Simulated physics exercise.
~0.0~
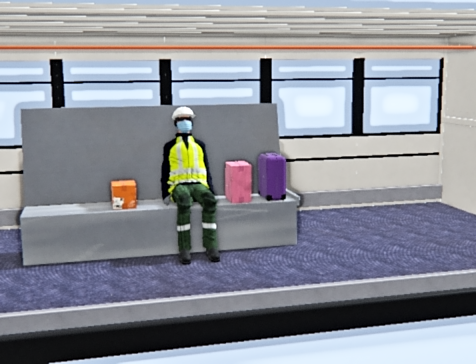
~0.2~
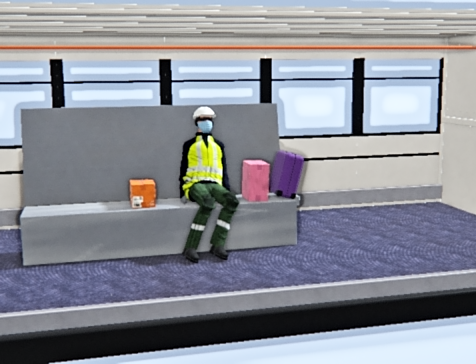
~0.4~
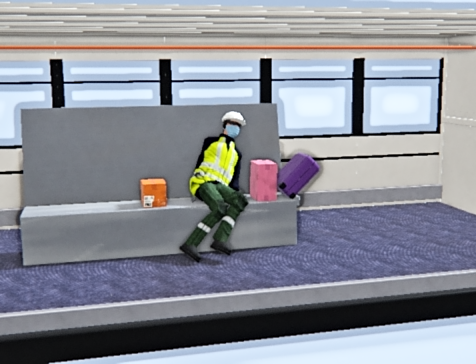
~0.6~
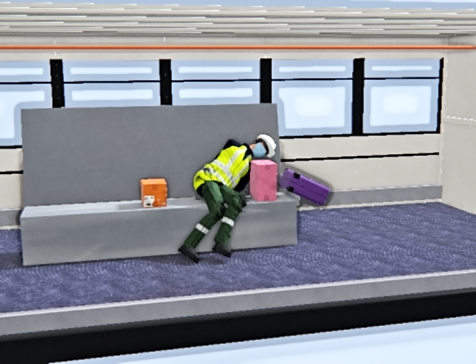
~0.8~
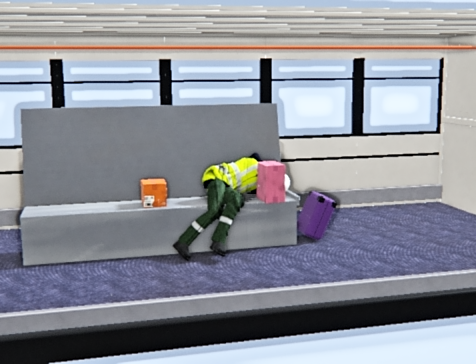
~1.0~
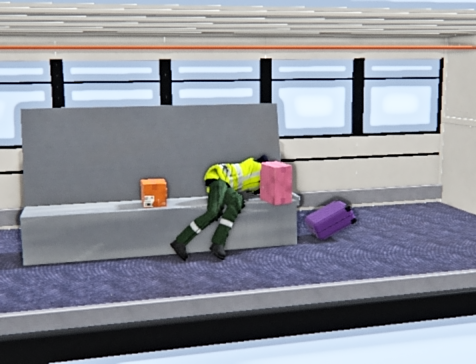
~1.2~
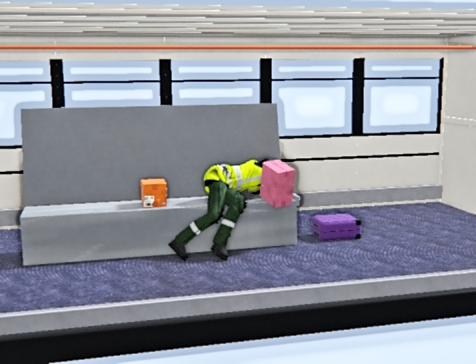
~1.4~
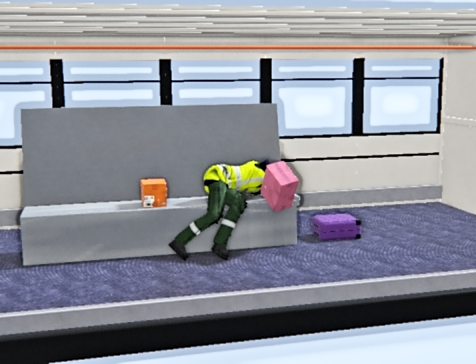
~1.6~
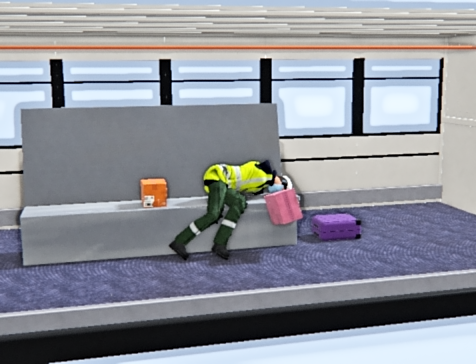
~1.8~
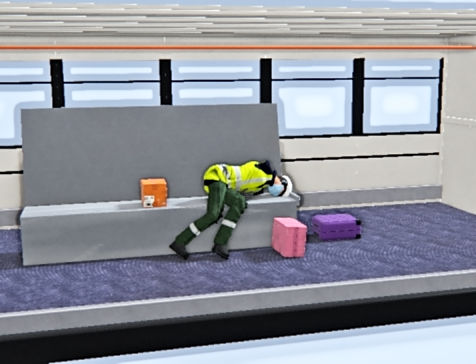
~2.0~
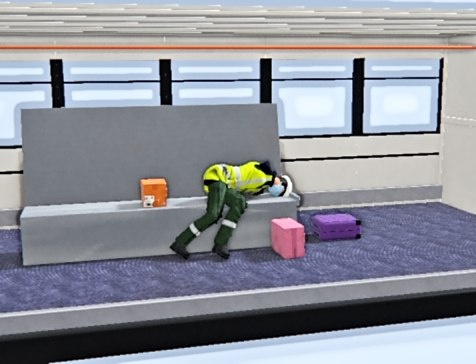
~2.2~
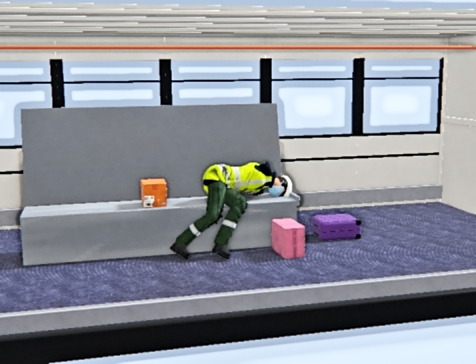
A masked worker slumps right on a bench as purple, then pink luggage falls off.
